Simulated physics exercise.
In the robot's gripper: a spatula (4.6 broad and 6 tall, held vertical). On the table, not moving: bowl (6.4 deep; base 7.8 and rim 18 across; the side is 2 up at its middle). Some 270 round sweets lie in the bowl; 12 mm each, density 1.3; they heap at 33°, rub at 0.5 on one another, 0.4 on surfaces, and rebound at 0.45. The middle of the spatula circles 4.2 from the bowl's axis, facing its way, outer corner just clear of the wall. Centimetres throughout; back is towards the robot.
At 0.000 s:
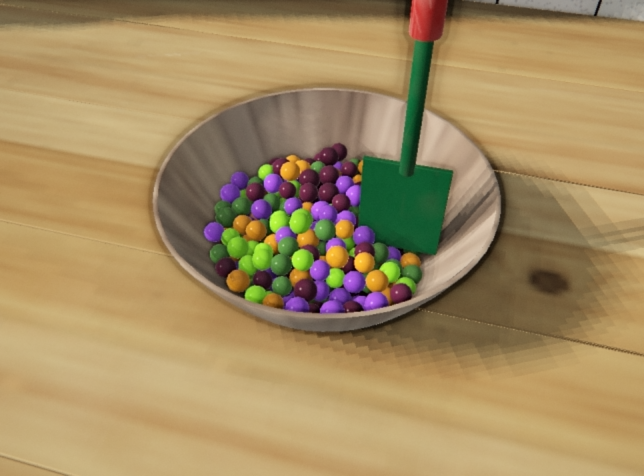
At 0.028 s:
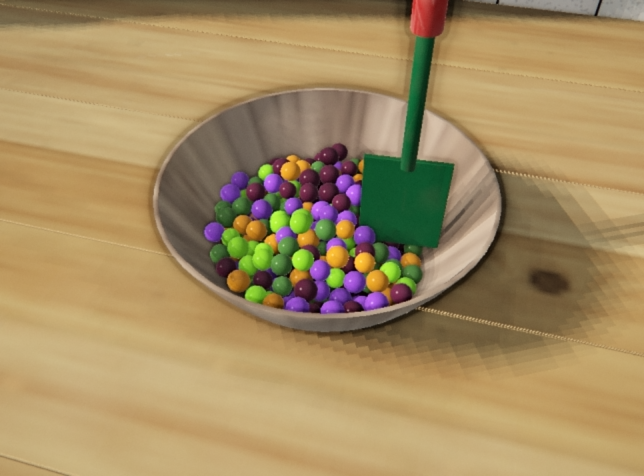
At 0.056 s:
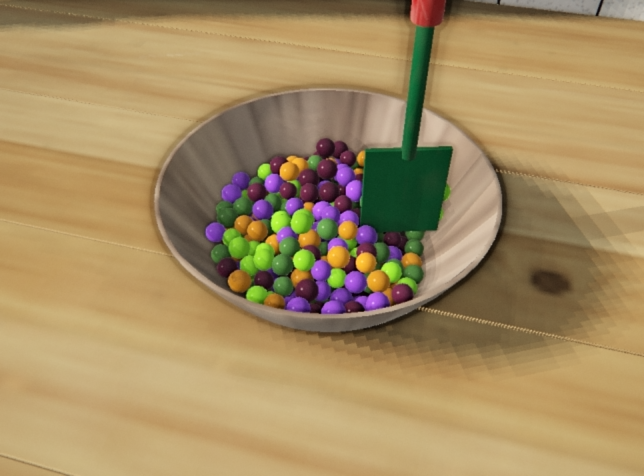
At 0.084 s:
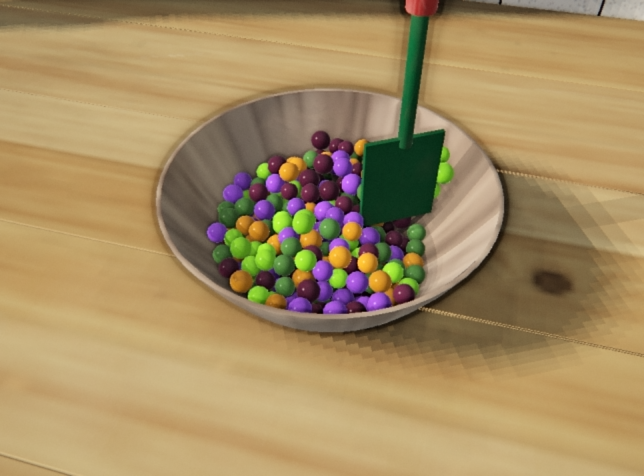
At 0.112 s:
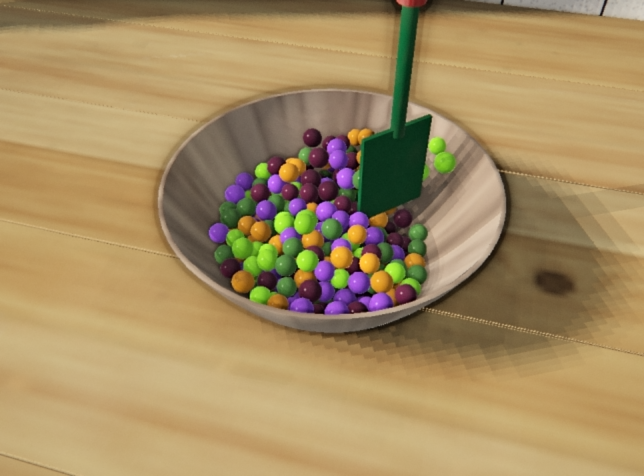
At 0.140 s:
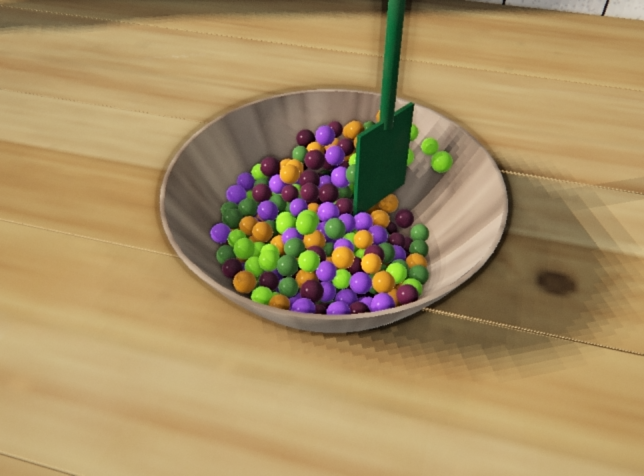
A green spatula with a red handle, held upright, swept slowly toward the back of a wide bowl on a wooden table, turning as it went and nudging some of the colourful round sweets.
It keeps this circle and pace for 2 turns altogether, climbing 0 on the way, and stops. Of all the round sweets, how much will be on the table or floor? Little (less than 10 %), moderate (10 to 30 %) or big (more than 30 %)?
Answer: Moderate; 10 to 30 % of the round sweets finish on the table or floor.
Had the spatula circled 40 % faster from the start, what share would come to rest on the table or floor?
Then about 35 per cent.
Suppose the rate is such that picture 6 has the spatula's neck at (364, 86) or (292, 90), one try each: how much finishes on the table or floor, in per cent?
Some 30 and 55 per cent.
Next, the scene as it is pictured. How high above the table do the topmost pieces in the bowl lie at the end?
About 6.5 cm.
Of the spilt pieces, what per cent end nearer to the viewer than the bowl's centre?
Some 60 per cent.
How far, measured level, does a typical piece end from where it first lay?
Some 8 cm.
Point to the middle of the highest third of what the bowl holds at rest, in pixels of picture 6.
Near (408, 191).
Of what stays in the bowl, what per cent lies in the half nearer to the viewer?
About 35 per cent.
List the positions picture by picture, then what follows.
In the first picture, the spatula neck at (411, 140), 0° round; upper third of the load around (309, 219), from x 215 to 430, top at y 150; 272 in the bowl.
In the second picture, the spatula neck at (412, 136), 5° round; upper third of the load around (309, 216), from x 215 to 430, top at y 150.
In the third picture, the spatula neck at (412, 125), 18° round; upper third of the load around (321, 208), from x 215 to 440, top at y 150.
In the fourth picture, the spatula neck at (408, 113), 32° round; upper third of the load around (323, 194), from x 220 to 445, top at y 140.
In the fifth picture, the spatula neck at (400, 103), 46° round; upper third of the load around (326, 187), from x 220 to 445, top at y 140.
In the sixth picture, the spatula neck at (389, 95), 60° round; upper third of the load around (326, 184), from x 220 to 440, top at y 115; 272 in the bowl.
After 0.66 s, 320° round, highest piece 8 above the table; 244 in the bowl, 23 on the table or floor, 5 in flight or on the tool.
After 1.17 s, 220° round, highest piece 8 above the table; 225 in the bowl, 44 on the table or floor, 3 in flight or on the tool.
After 1.63 s, 0° round, highest piece 6 above the table; 213 in the bowl, 58 on the table or floor, 1 in flight or on the tool.
After 2.33 s, 0° round, highest piece 6 above the table; 213 in the bowl, 59 on the table or floor.
In the end, 213 in the bowl, 59 on the table or floor. That is 22 % on the table or floor.
